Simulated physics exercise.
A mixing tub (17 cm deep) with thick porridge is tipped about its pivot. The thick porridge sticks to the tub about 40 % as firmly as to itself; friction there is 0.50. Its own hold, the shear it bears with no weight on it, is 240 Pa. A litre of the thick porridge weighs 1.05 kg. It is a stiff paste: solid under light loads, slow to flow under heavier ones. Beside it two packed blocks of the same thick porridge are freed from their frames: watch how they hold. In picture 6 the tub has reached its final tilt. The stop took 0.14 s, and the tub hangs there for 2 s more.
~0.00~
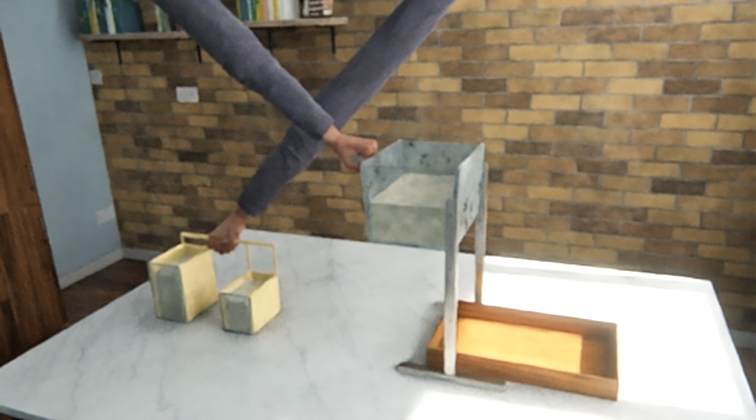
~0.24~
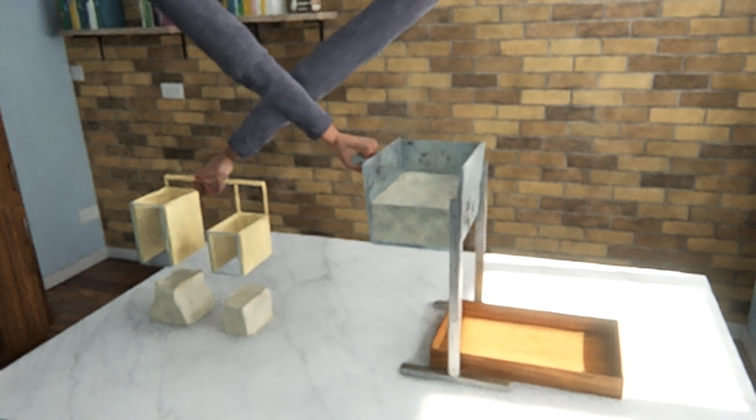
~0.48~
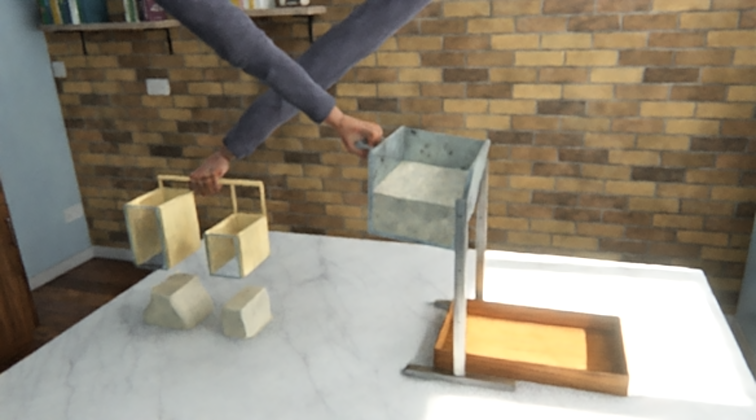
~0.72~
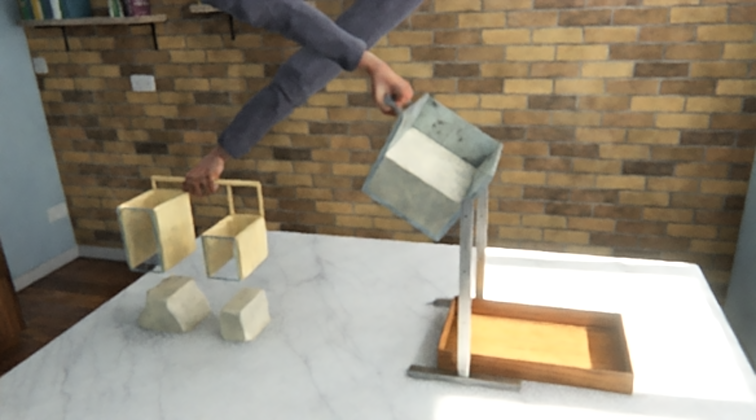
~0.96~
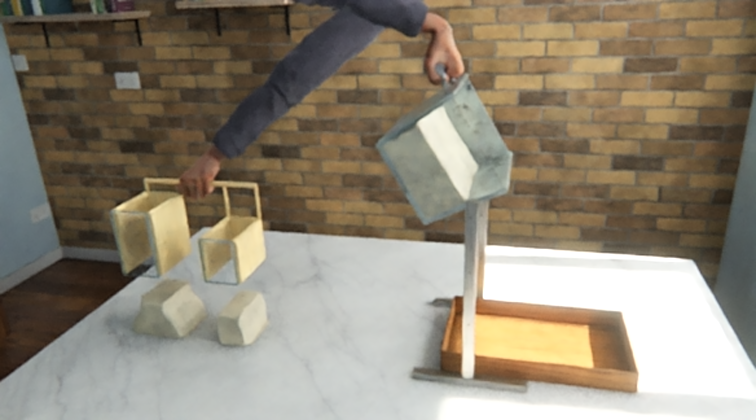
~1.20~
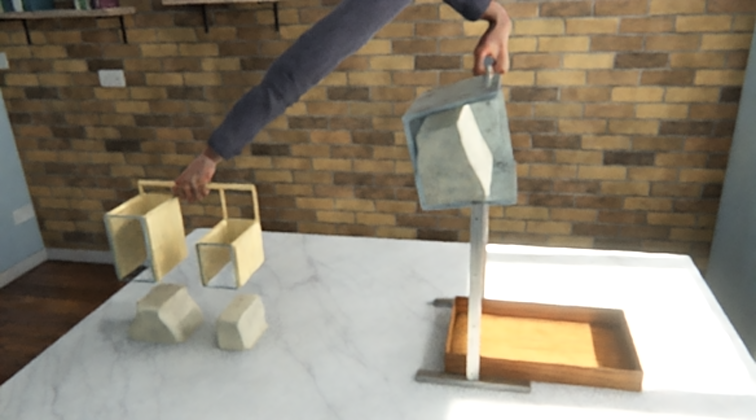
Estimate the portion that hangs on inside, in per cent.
About 100 %.
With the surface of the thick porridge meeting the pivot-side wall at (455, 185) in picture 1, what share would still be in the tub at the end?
It would be near 65 %.
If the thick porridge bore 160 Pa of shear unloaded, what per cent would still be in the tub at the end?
In that case some 85 per cent.
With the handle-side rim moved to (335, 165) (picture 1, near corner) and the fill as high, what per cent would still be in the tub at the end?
Then about 75 %.
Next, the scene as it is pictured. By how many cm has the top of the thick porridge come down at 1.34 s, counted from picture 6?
About 2 cm.
After 1.34 s, the tub is at 79 degrees and holds 100 %.
After 1.51 s, the tub is at 79 degrees and holds 100 %.
After 1.68 s, the tub is at 79 degrees and holds 100 %.
After 1.85 s, the tub is at 79 degrees and holds 100 %.
After 3.20 s, the tub is at 79 degrees and holds 100 %.
